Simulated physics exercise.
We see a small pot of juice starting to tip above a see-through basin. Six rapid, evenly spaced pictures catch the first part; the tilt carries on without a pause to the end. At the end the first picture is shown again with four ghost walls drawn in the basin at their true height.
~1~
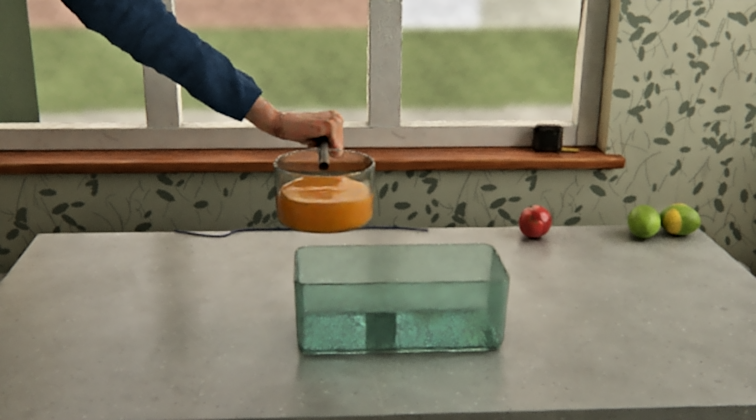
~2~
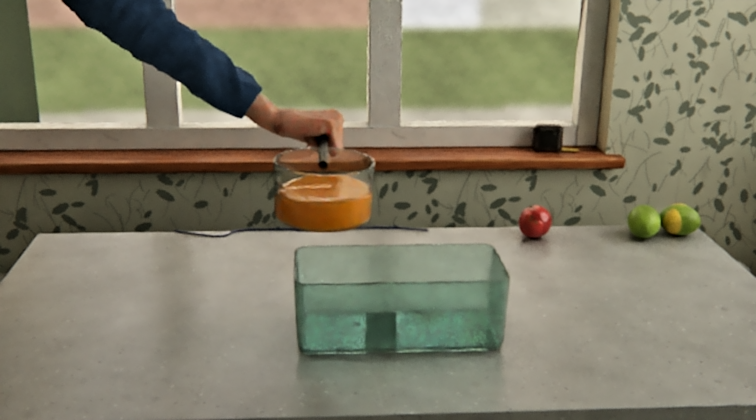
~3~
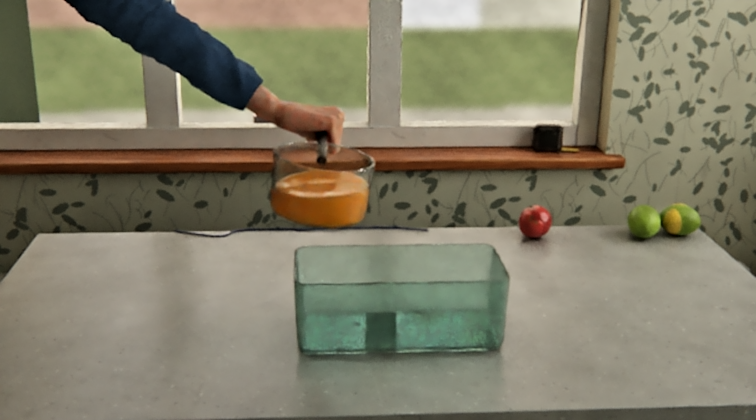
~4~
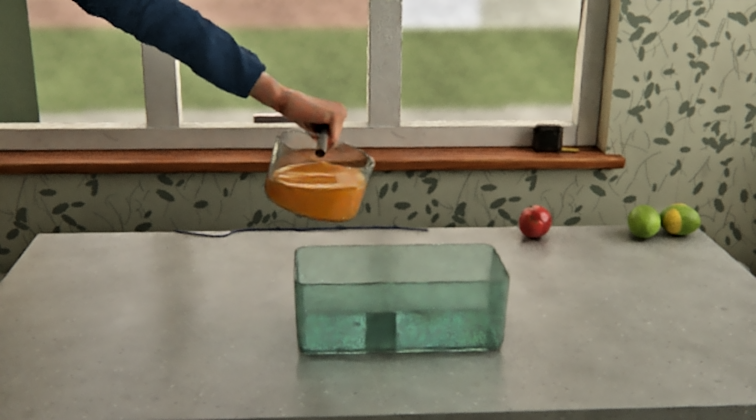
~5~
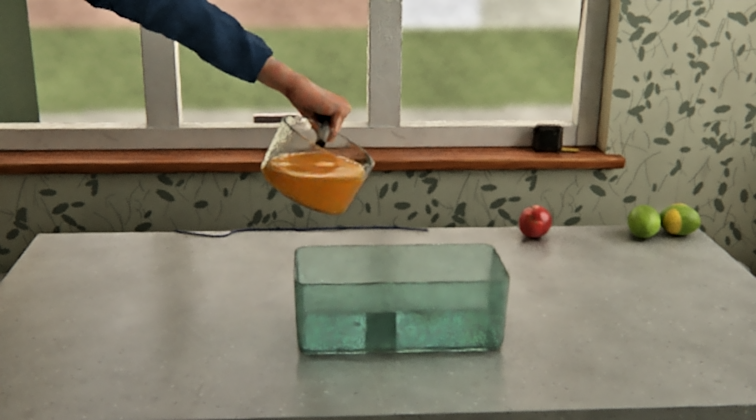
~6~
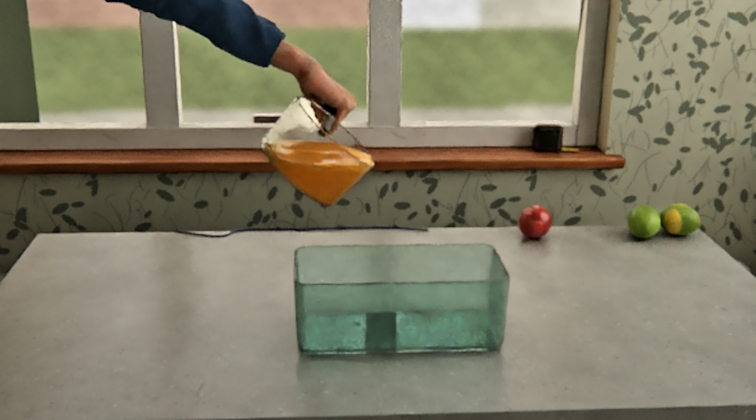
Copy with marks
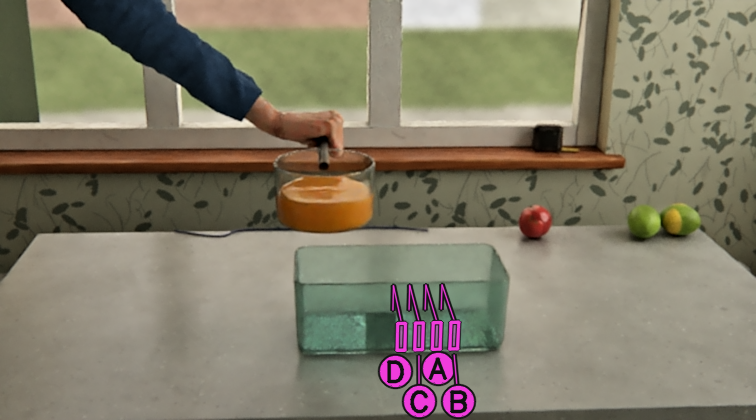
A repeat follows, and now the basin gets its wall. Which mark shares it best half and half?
B beats the others.
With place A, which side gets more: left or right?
More ends on the right.
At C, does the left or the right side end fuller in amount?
The right one.
On the marked copy, A at (436, 355); B at (454, 354); C at (418, 355); D at (401, 356).
With A, about 12 % ends left of the wall and 86 % right of it.
With B, about 52 % ends left of the wall and 44 % right of it; 3 % is lost outside.
With C, about 9 % ends left of the wall and 89 % right of it.
With D, about 6 % ends left of the wall and 92 % right of it.
